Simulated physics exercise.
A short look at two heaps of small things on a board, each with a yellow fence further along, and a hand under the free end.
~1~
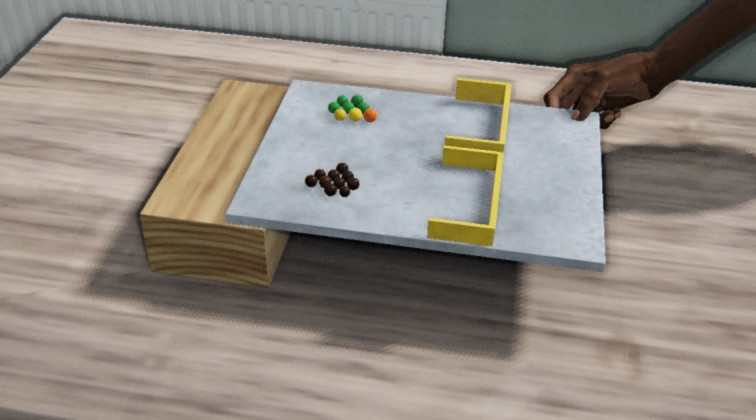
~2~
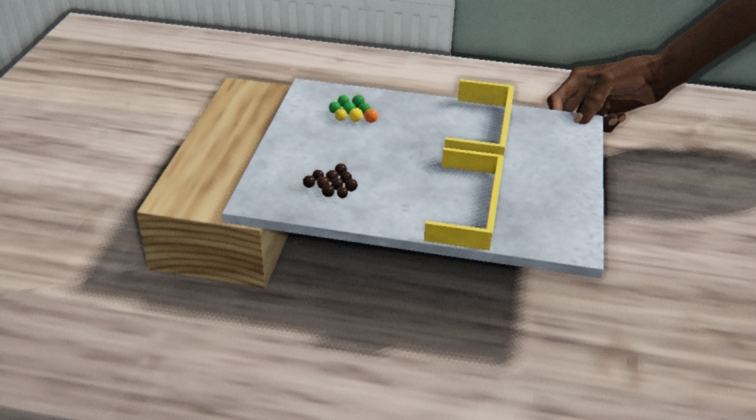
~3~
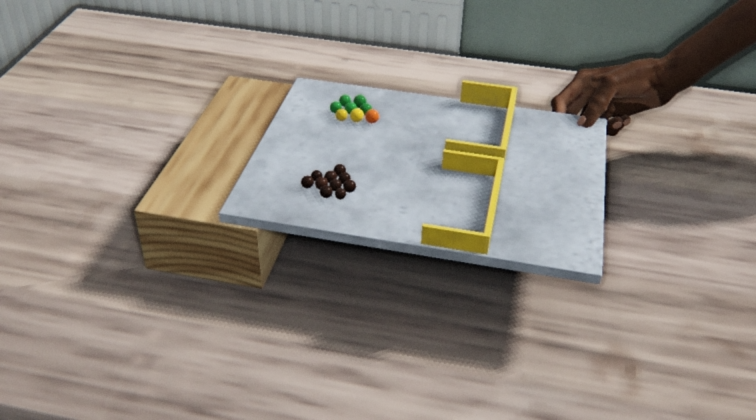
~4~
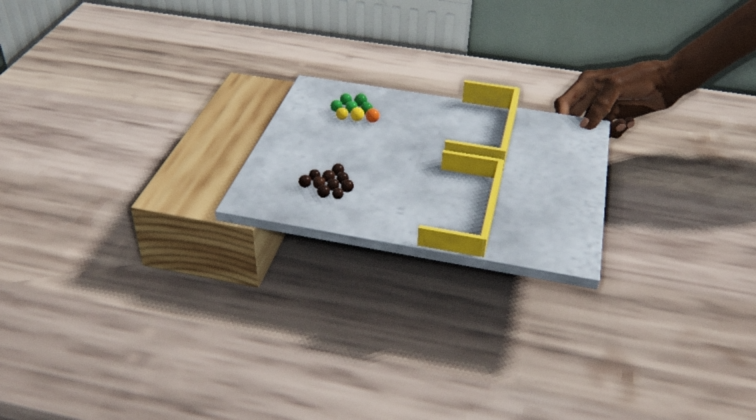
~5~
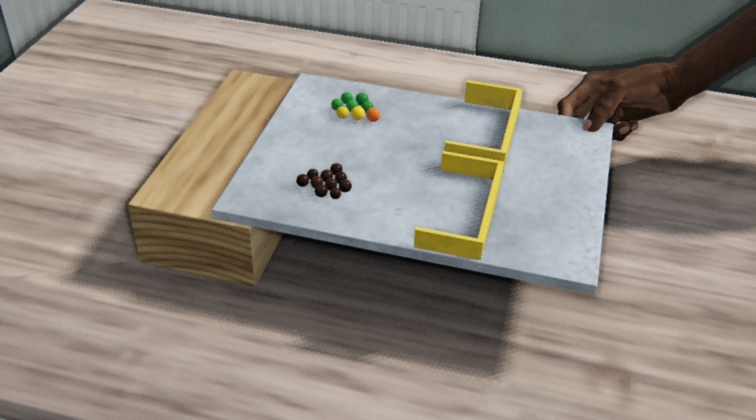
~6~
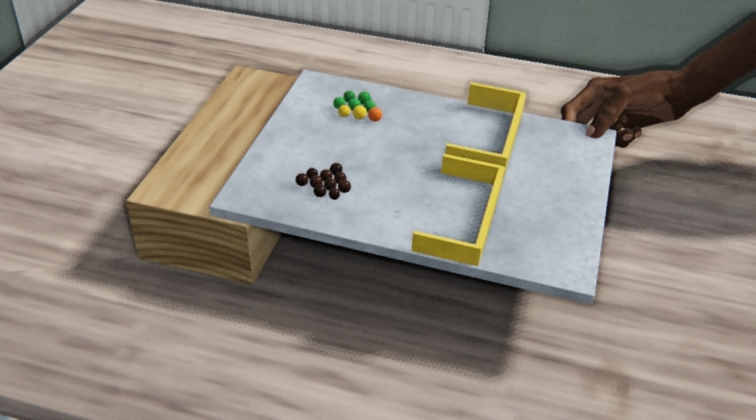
At the start, a grey board rests on a wooden block at the left, holding dark brown balls nearer and green, yellow and orange ones farther back, with two yellow fences to their right. A hand at the right end then lowers it slightly, while both groups stay in place on the board.
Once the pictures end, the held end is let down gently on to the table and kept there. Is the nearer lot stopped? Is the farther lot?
The nearer lot is stopped by its bar; the farther lot is stopped by its bar.
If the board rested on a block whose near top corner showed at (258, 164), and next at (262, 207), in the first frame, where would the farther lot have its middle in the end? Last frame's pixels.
At about (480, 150), and at (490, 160).
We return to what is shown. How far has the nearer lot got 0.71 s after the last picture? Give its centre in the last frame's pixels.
Roughly at (459, 247).
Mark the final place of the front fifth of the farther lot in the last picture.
Close to (497, 166).
Then, 0.38 s after the last picture, board sloping at 11°; nearer lot on its way down; farther lot on its way down.
Then, 0.71 s after the last picture, board resting at 14°; nearer lot has reached its bar; farther lot has reached its bar.
At rest, board resting at 14°; nearer lot gathered behind its bar; farther lot gathered behind its bar.
